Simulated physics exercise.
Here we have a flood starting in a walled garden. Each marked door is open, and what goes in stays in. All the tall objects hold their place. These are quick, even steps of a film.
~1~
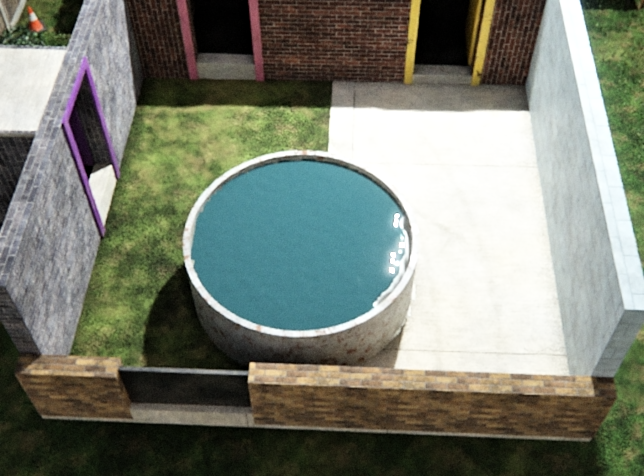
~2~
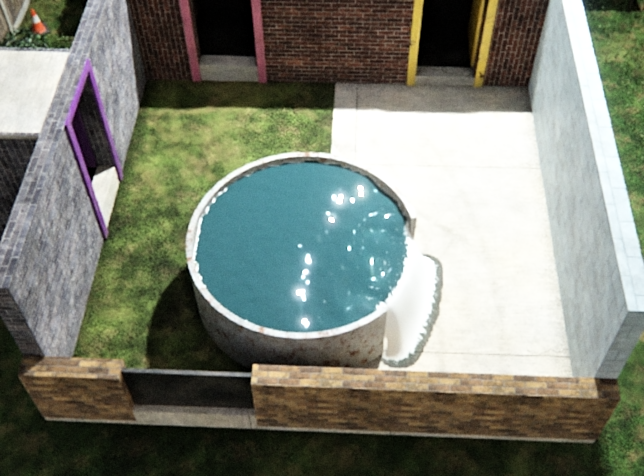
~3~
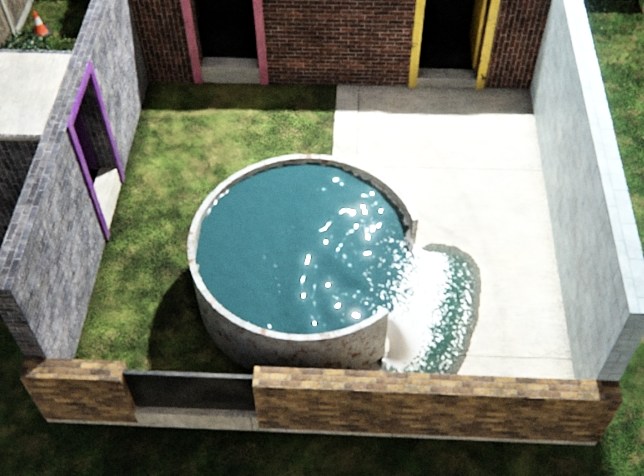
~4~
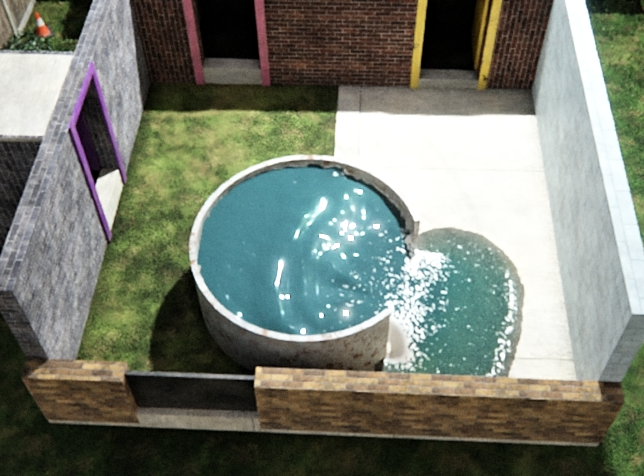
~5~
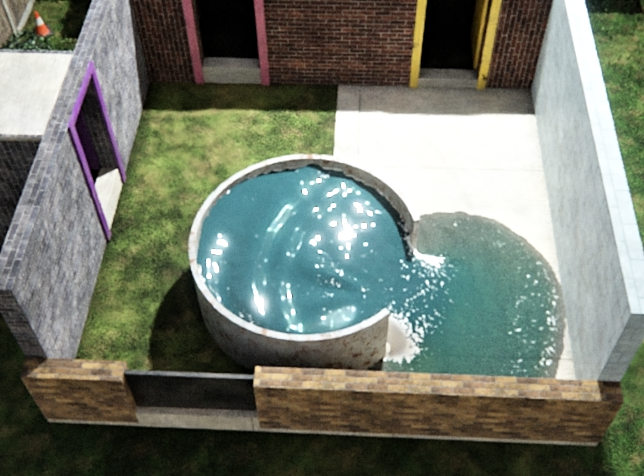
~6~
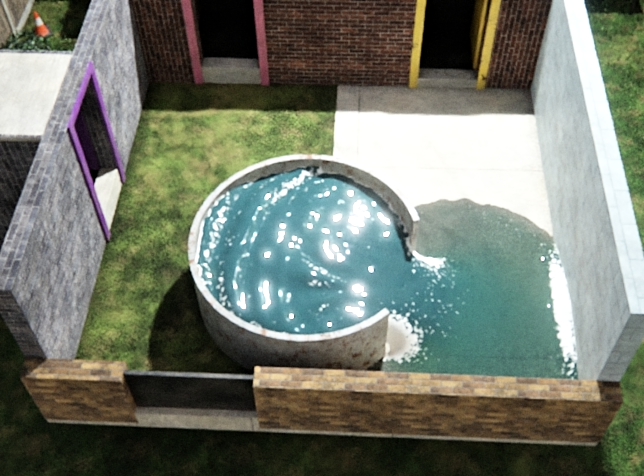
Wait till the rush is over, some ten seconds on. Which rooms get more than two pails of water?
One by one: The purple door admits no more than that; the pink door admits no more than that; the yellow door lets in a lot.
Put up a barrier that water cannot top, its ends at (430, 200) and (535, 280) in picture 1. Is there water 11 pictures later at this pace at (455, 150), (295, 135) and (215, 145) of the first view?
In that order: Wet, not flooded, no water.
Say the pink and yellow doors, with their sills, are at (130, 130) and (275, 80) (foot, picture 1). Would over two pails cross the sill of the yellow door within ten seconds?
My reading: Yellow door keeps below it.
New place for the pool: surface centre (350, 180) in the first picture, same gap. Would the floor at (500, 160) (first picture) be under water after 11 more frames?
At that place: Flooded.
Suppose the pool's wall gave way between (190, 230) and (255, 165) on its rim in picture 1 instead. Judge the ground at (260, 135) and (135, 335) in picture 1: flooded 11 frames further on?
One after the other: Awash, covered.
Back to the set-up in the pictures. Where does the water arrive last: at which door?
The purple one.
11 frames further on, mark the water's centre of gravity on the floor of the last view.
I would point to (397, 293).
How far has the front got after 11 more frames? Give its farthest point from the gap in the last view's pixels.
Near (526, 94).
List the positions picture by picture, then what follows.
In the first frame, still water in the pool at (301, 240).
In the second frame, the front is at a hidden place, out from the gap at (408, 296).
In the third frame, water pours out at (410, 300) and has run to (456, 253).
In the fourth frame, the front is at (500, 255), out from the gap at (411, 302).
In the fifth frame, the front is at (543, 263), out from the gap at (410, 302).
In the sixth frame, water pours out at (410, 302) and has run to a hidden place.
A moment on, water covers 25 % of the floor; the purple door not reached, the pink door not reached, the yellow door not reached.
Next, water covers 35 % of the floor; the purple door not reached, the pink door not reached, the yellow door not reached.
Then, water covers 65 % of the floor; the purple door not reached, the pink door not reached, the yellow door over two buckets in.
Later, water covers 95 % of the floor; the purple door wet at the sill, nothing in, the pink door wet at the sill, nothing in, the yellow door far over two buckets in.
In the end, water covers 100 % of the floor; the purple door wet at the sill, nothing in, the pink door wet at the sill, nothing in, the yellow door far over two buckets in.
